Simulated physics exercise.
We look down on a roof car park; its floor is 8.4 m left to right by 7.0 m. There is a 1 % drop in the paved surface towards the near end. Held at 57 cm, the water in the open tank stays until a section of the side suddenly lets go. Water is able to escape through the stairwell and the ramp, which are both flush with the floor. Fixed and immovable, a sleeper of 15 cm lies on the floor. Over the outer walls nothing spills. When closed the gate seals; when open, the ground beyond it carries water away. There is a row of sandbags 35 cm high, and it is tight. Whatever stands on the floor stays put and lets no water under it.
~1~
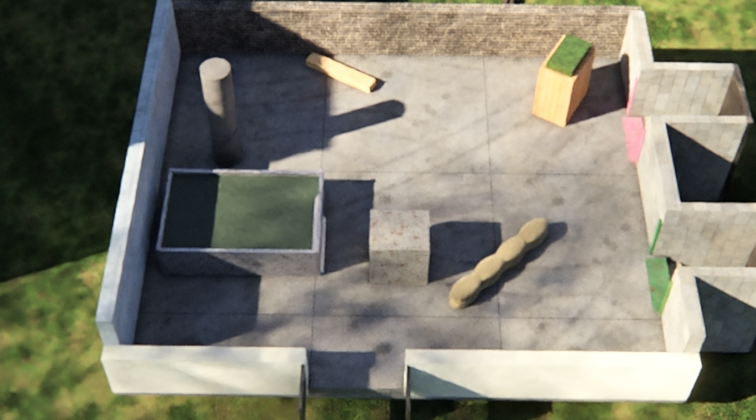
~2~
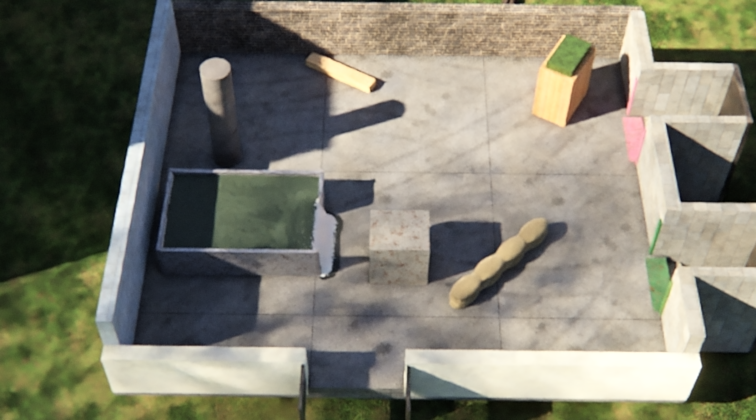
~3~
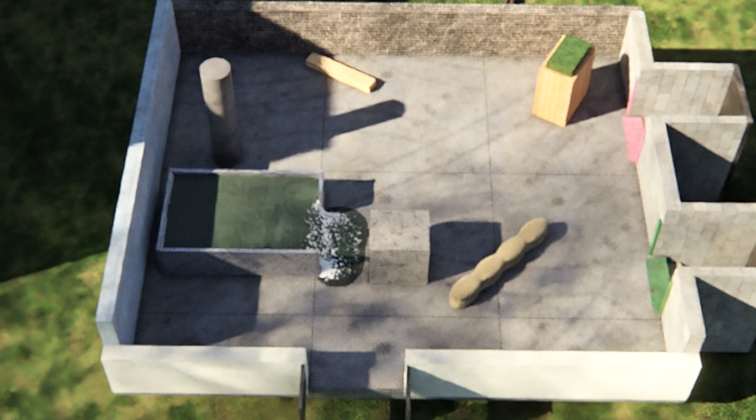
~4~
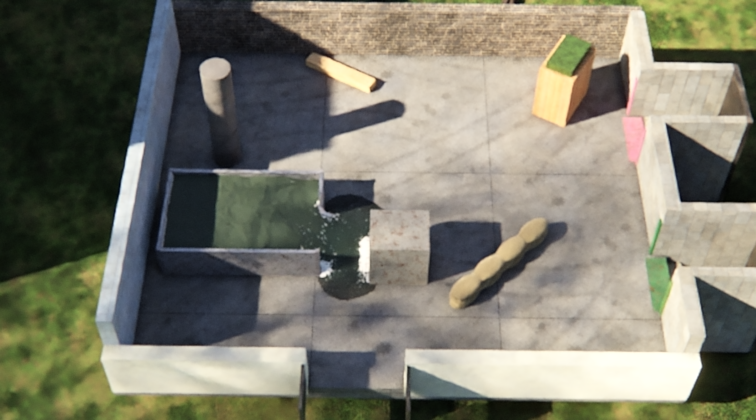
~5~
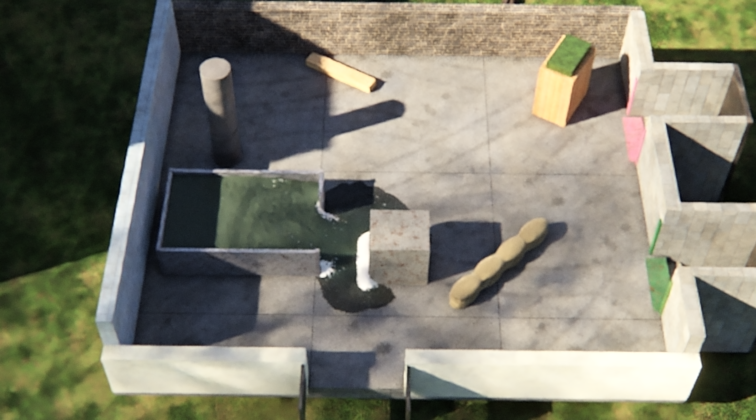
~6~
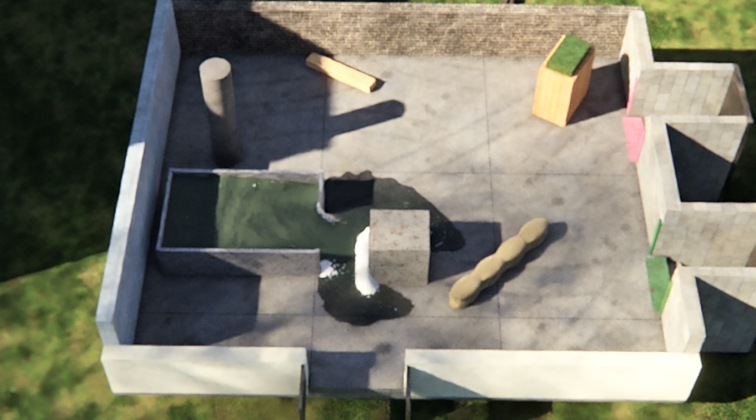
A walled concrete yard held a tank of dark green water, and its right end opened, letting water gush out, strike a concrete block with white splashes, and spread around both sides across the floor.
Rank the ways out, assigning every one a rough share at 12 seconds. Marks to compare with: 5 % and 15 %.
Gate opening - over 15 % of the total. Flight of stairs down (marked green) - not even 5 % of the total. Basement ramp (marked pink) - between 5 and 15 % of the total.
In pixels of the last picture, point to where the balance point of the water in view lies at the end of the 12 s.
Its balance point sits around (424, 230).
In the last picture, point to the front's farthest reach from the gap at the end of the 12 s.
Point: Roughly (612, 63).
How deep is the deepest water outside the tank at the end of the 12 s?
Around 7 centimetres.
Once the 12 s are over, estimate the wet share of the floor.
Wet share: Near 75 percent.
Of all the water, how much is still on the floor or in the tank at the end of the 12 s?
It comes to near 66 per cent.
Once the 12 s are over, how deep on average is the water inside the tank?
The mean depth is around 6 cm.
A moment later water covers 15 % of the floor and is deepest (44 cm) near (363, 260); gone so far, the gate opening 0 %, the flight of stairs down (marked green) 0 %, the basement ramp (marked pink) 0 %.
Soon after water covers 30 % of the floor and is deepest (39 cm) near (363, 260); gone so far, the gate opening 4 %, the flight of stairs down (marked green) 0 %, the basement ramp (marked pink) 0 %.
Next water covers 55 % of the floor and is deepest (24 cm) near (363, 260); gone so far, the gate opening 10 %, the flight of stairs down (marked green) 0 %, the basement ramp (marked pink) 1 %.
Later on water covers 70 % of the floor and is deepest (13 cm) near (363, 260); gone so far, the gate opening 19 %, the flight of stairs down (marked green) 1 %, the basement ramp (marked pink) 6 %.
At the end water covers 75 % of the floor and is deepest (7 cm) near (363, 260); gone so far, the gate opening 24 %, the flight of stairs down (marked green) 2 %, the basement ramp (marked pink) 9 %.
